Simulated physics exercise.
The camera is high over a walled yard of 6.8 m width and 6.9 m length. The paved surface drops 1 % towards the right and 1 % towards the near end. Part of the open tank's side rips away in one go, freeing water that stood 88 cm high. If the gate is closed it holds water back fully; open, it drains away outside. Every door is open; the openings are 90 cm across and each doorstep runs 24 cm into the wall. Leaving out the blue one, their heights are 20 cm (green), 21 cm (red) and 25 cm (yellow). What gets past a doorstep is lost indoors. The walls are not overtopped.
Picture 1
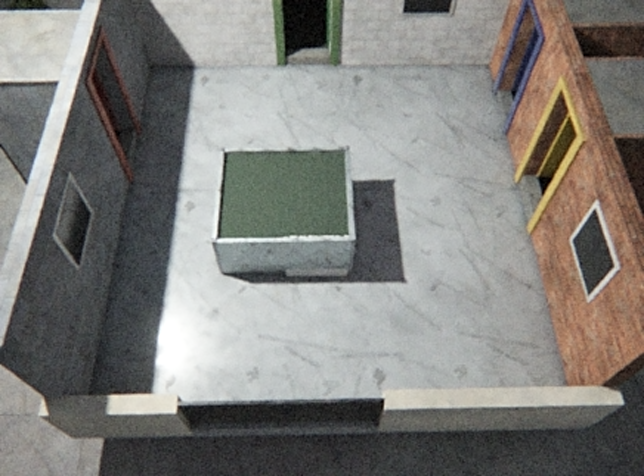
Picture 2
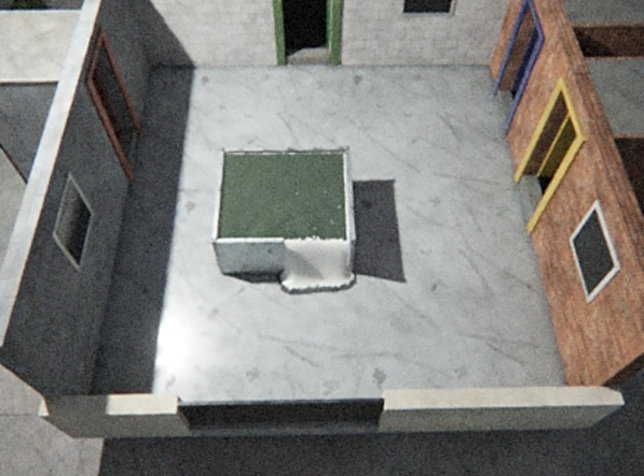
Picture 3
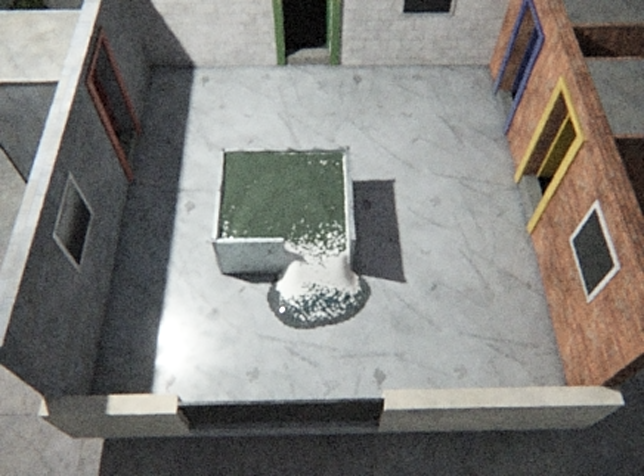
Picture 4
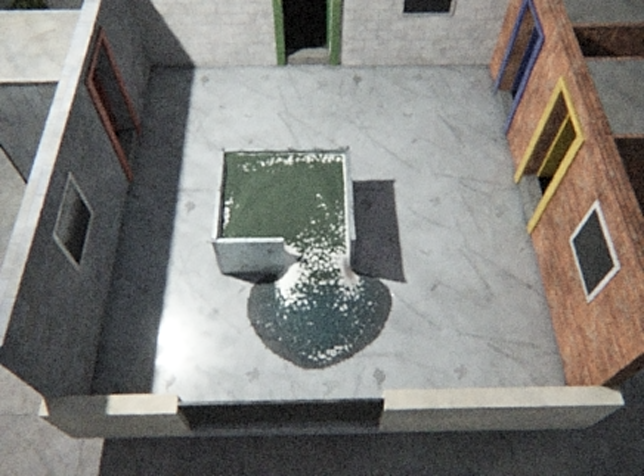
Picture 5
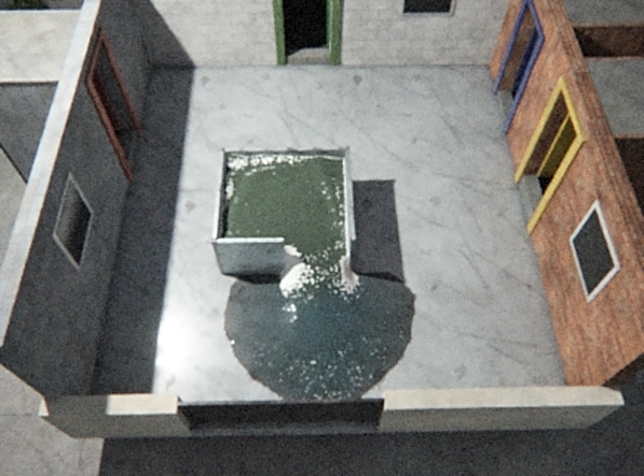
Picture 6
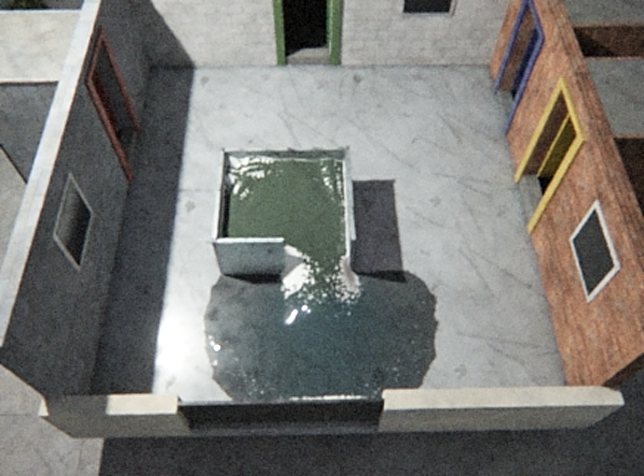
Water sits still in an open tank in the middle of a walled yard, then bursts through a gap torn in the tank's near side. It pours onto the pale paved floor, spreading towards the near wall in a dark, rounded pool that widens left and right.
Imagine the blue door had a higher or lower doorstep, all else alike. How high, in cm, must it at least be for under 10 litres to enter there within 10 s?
It would have to be roughly 7.5 cm high.
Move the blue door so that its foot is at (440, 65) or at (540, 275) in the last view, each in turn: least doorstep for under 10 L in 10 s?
About 9.5 and 11.0 cm.
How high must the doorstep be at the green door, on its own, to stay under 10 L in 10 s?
About 8.5 cm at green.
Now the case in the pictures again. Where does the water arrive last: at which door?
Last comes the green one.
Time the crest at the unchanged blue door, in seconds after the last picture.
At about 8.5 s.
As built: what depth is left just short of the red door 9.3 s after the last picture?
About 4.0 cm.
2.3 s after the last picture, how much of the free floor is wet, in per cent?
Some 35 per cent of it.
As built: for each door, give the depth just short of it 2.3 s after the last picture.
In cm: Green 0, blue 0, red 0, yellow 4.
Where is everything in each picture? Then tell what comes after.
Still water, 88 cm deep, in the open tank at (285, 195); the blue door at (516, 70) is dry, in the first frame.
The gap is at (317, 258), the front 0.3 m out at (292, 290); the back of the open tank holds 88 cm, in the second frame.
The gap is at (317, 260), the front 0.9 m out at (296, 322); the back of the open tank holds 87 cm, in the third frame.
Water pours out at (317, 261) and has run 1.5 m, to (316, 364); about 9 cm deep outside, 78 cm at the back, in the fourth frame.
The front is at a hidden place, 2.2 m from the gap at (317, 261); 4.4 m2 of floor is wet, 74 cm left at the back, in the fifth frame.
The gap is at (317, 261), the front 2.3 m out at a hidden place; the back of the open tank holds 75 cm; 4.2 m in a straight line remain to the blue door at (516, 70), in the sixth frame.
Then, 0.7 s after the last picture water covers 20 % of the floor, deepest (48 cm) near (321, 397); it has not reached the blue door.
Then, 2.3 s after the last picture water covers 35 % of the floor, deepest (36 cm) near (552, 406); it has not reached the blue door.
Then, 9.3 s after the last picture water covers 100 % of the floor, deepest (14 cm) near (296, 182); 10 cm at the blue door, 2 litres in over its 10 cm doorstep.
At the blue door as built, the water peaked near 11 cm, 8.5 s after the last picture.
With a doorstep of 6 cm, 18 litres would have come in within the 10 s; with 9.5 cm, 3 litres. So under 10 litres takes about 7.5 cm.
